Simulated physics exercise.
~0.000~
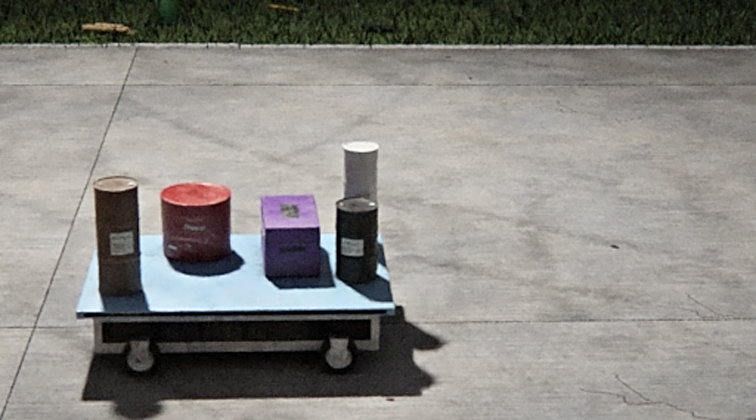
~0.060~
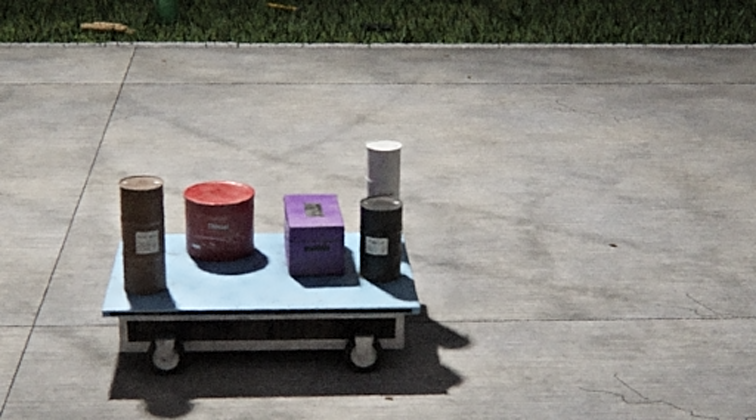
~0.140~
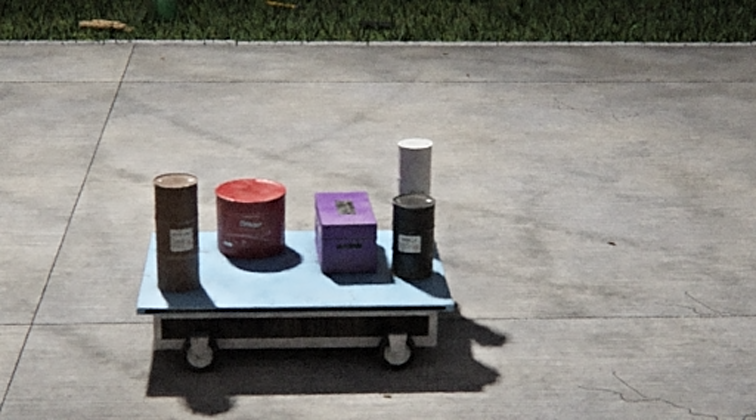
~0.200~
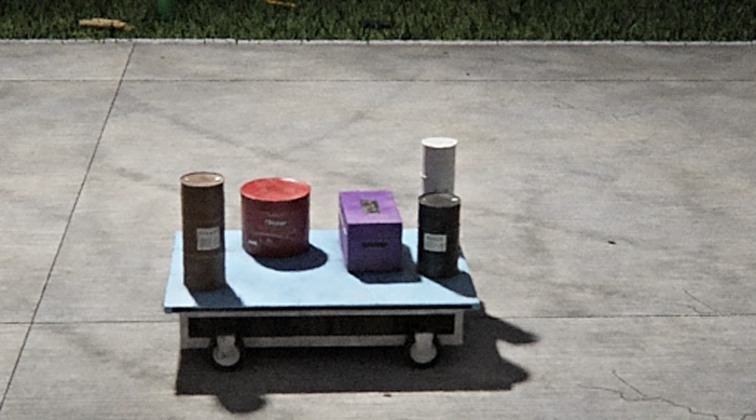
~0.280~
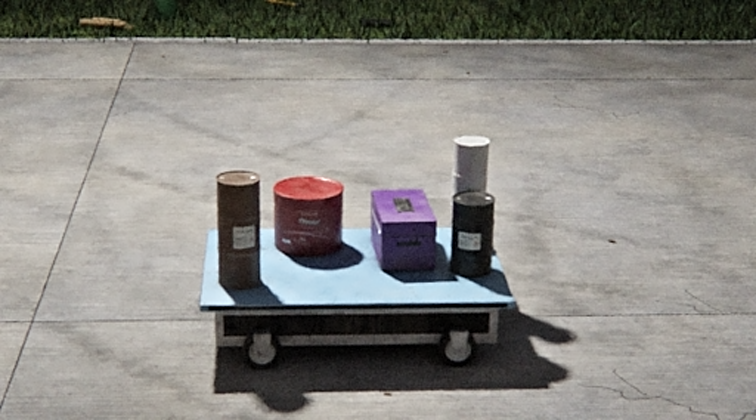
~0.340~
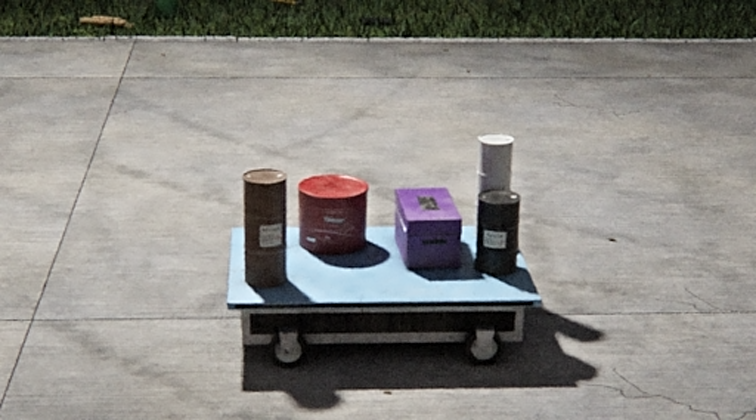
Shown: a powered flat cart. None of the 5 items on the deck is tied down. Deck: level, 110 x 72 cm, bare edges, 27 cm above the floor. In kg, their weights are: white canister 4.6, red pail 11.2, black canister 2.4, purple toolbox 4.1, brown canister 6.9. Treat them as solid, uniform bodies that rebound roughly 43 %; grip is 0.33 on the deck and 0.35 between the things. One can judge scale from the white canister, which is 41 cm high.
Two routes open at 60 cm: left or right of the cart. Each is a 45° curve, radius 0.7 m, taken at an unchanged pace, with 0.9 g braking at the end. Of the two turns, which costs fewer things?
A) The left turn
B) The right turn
Answer: A.
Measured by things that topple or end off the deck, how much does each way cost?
The left turn costs 2 and the right turn costs 4.
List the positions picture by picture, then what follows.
In the first frame, cart has run 0 cm; white canister (360, 195); red pail (196, 222).
In the second frame, cart has run 10 cm; brown canister (143, 235); black canister (381, 239).
In the third frame, cart has run 22 cm; purple toolbox (345, 232); brown canister (177, 233).
In the fourth frame, cart has run 32 cm; black canister (438, 235); purple toolbox (370, 230).
In the fifth frame, cart has run 45 cm; brown canister (239, 230); black canister (472, 234).
In the sixth frame, cart has run 54 cm; white canister (493, 188); red pail (333, 215).
Turning left. At 0.64 s, cart has run 102 cm, turned 23°; white canister moved 28 cm near (599, 177); red pail moved 4 cm near (434, 206); black canister moved 26 cm.
After 1.14 s, cart has run 159 cm, turned 45°, stopped; white canister now off the deck; red pail moved 18 cm near (530, 169); purple toolbox moved 35 cm.
After 1.34 s, cart has run 159 cm, turned 45°, stopped; red pail moved 27 cm near (544, 164); purple toolbox moved 41 cm; brown canister moved 38 cm.
In the end (1.8 s), off the deck, white canister and black canister; not toppled but over 10 cm from the start, red pail, purple toolbox and brown canister. At the end, from the last picture's camera, red pail near (544, 164).
Turning right instead, white canister, red pail, black canister and purple toolbox tipped over or off the deck, 4 of 5 in all.
